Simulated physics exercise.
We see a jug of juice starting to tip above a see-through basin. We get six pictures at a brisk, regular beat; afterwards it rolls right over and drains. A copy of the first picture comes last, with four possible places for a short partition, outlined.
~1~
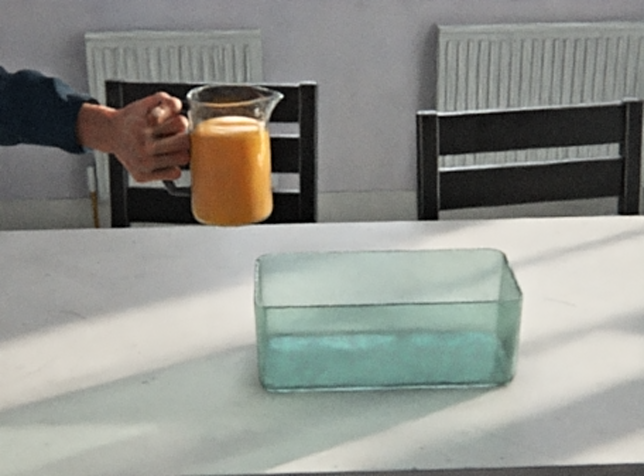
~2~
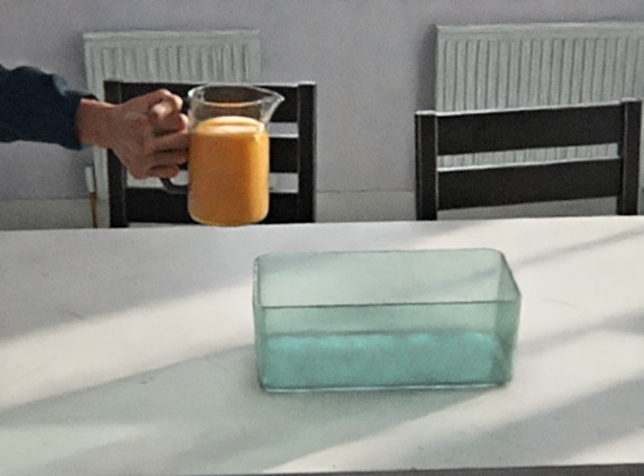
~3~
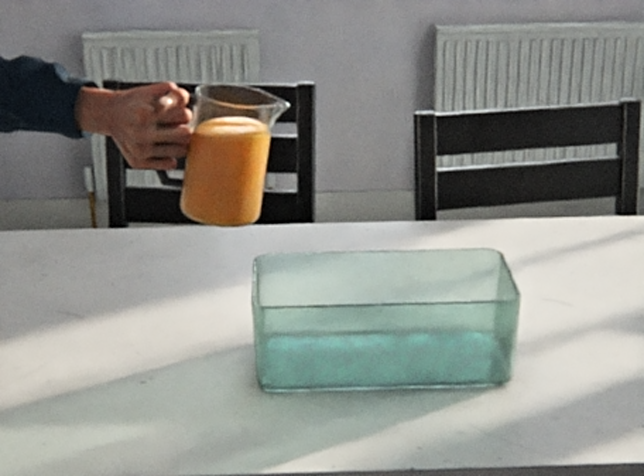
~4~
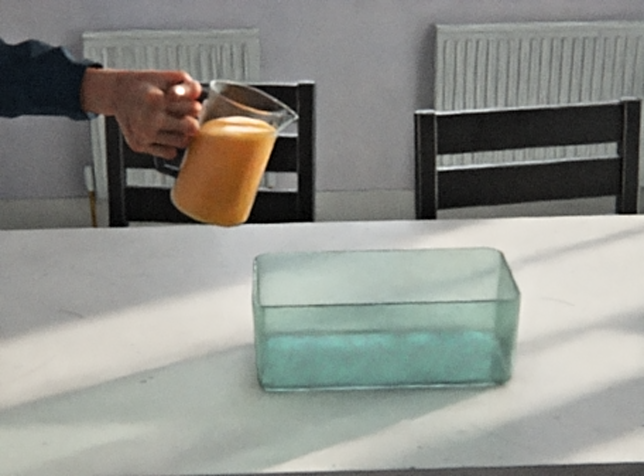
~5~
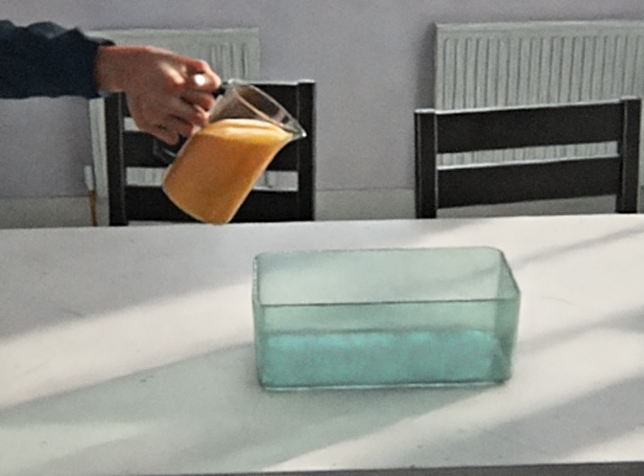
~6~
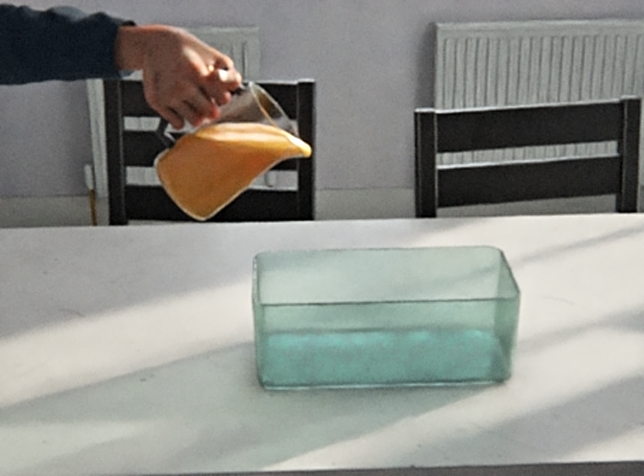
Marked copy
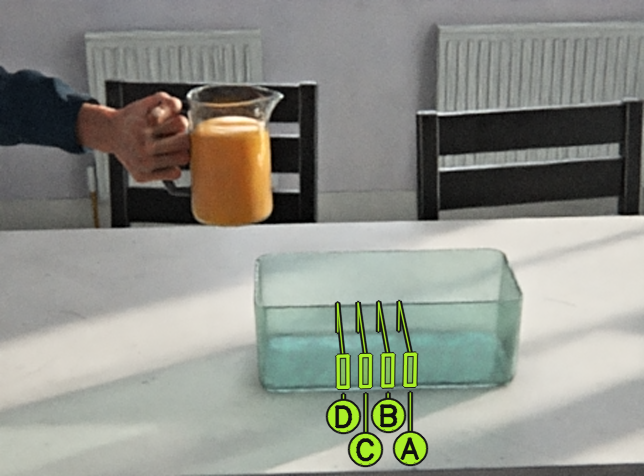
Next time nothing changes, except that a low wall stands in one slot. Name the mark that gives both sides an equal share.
C beats the others.
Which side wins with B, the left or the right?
The left side.
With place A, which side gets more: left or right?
The left one.
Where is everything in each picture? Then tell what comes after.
Upright, lip at (280, 96); basin from (260, 387) to (515, 380); nothing has left yet, in the first picture.
Tipped about 2°, lip at (282, 98); nothing has left yet, in the second picture.
Tipped about 10°, lip at (288, 105); nothing has left yet, in the third picture.
Tipped about 21°, lip at (297, 117); nothing has left yet, in the fourth picture.
Tipped about 36°, lip at (304, 134); nothing has left yet, in the fifth picture.
Tipped about 52°, lip at (307, 154); nothing has left yet, in the sixth picture.
In lime, A at (410, 392); B at (388, 393); C at (365, 393); D at (343, 394).
For place A, about 89 % ends left of the wall and 6 % right of it; 5 % is lost outside.
For place B, about 86 % ends left of the wall and 4 % right of it; 9 % is lost outside.
For place C, about 59 % ends left of the wall and 40 % right of it.
For place D, about 12 % ends left of the wall and 87 % right of it.
